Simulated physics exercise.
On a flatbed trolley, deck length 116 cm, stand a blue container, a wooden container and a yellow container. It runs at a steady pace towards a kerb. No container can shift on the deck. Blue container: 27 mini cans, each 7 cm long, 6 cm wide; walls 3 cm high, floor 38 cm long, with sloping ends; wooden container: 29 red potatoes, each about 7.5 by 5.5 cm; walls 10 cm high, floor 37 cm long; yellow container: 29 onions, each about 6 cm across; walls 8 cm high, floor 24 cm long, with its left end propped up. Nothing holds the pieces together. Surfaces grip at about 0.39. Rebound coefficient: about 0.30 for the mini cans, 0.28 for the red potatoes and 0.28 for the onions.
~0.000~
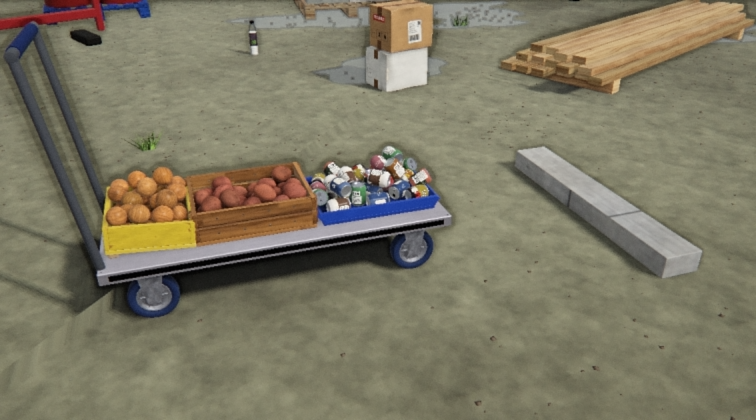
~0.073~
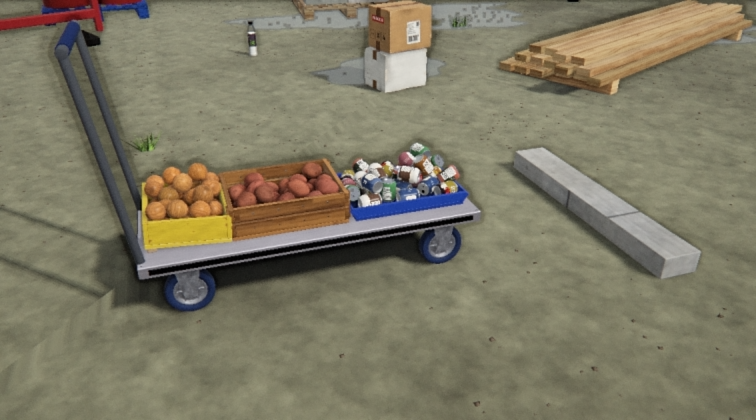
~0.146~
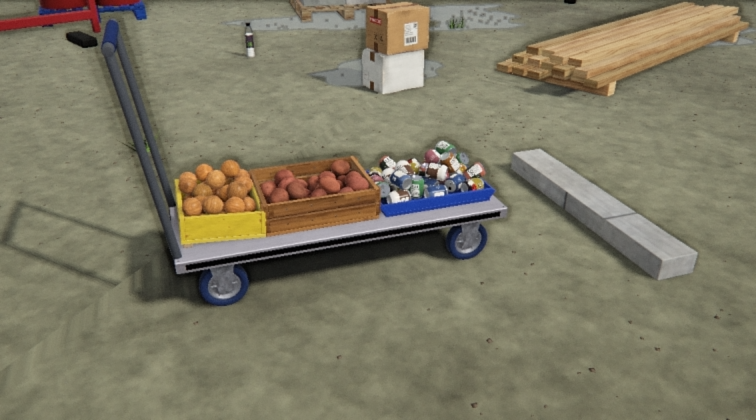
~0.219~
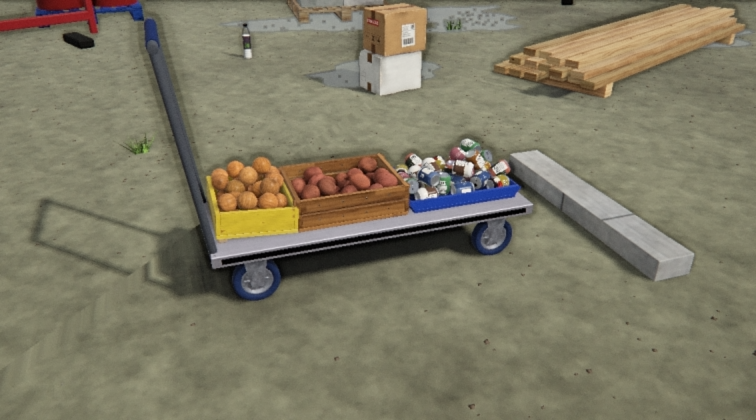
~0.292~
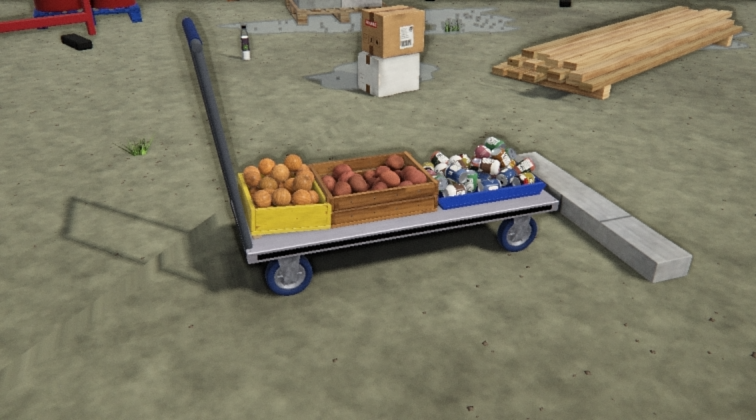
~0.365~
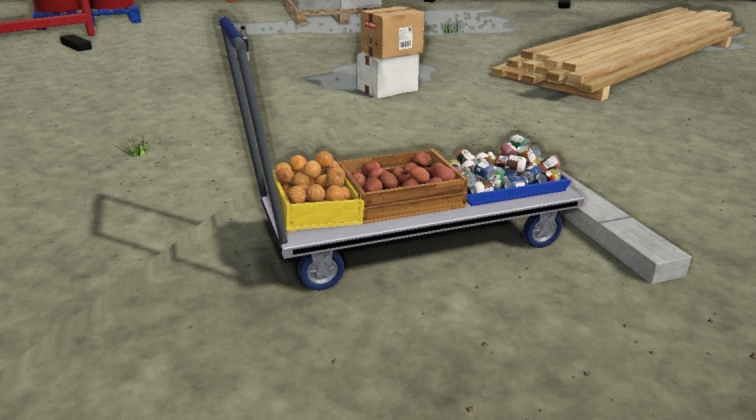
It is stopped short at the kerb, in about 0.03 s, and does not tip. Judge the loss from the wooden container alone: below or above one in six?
Under a sixth of the red potatoes leave the wooden container.
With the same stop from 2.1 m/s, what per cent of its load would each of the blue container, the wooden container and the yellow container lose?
Then blue container 40, wooden container 0, yellow container 20 per cent.
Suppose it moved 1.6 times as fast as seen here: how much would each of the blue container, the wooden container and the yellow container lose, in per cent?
Then blue container 60, wooden container 10, yellow container 30 per cent.
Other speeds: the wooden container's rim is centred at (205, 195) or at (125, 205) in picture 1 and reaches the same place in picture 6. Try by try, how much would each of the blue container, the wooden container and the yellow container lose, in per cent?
Blue container 40 then 70, wooden container 0 then 10, yellow container 20 then 20 per cent.
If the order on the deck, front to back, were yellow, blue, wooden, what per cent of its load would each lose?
Then blue container 20, wooden container 0, yellow container 30 per cent.
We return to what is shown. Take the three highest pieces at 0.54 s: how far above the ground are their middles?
Some 40 cm up.
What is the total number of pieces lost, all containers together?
About 16.
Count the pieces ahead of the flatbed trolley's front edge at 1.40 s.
Roughly 8.
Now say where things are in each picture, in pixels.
In the first picture (each is followed by its nearest rim corner in this view; the camera pans a little), wooden container, (196, 214); blue container, (320, 214); 74 cm short of the stop; none out.
The second picture shows wooden container, (233, 209); blue container, (353, 209); 62 cm short of the stop.
The third picture shows wooden container, (267, 205); blue container, (383, 206); 50 cm short of the stop.
The fourth picture shows wooden container, (301, 201); blue container, (412, 202); 39 cm short of the stop.
The fifth picture shows wooden container, (333, 197); blue container, (441, 199); 27 cm short of the stop.
The sixth picture shows wooden container, (366, 193); blue container, (469, 195); 15 cm short of the stop; none out.
After 0.44 s, the wheels strike.
After 0.54 s, blue container 25 in, 2 out, wooden container 29 in, 0 out and yellow container 28 in, 1 out.
After 0.66 s, blue container 20 in, 7 out, wooden container 29 in, 0 out and yellow container 25 in, 4 out.
After 0.89 s, blue container 19 in, 8 out, wooden container 29 in, 0 out and yellow container 24 in, 5 out.
Final count (at 1.40 s), blue container 17 in, 10 out, wooden container 29 in, 0 out and yellow container 24 in, 5 out. Asked share, 0 of 29, 0 per cent.
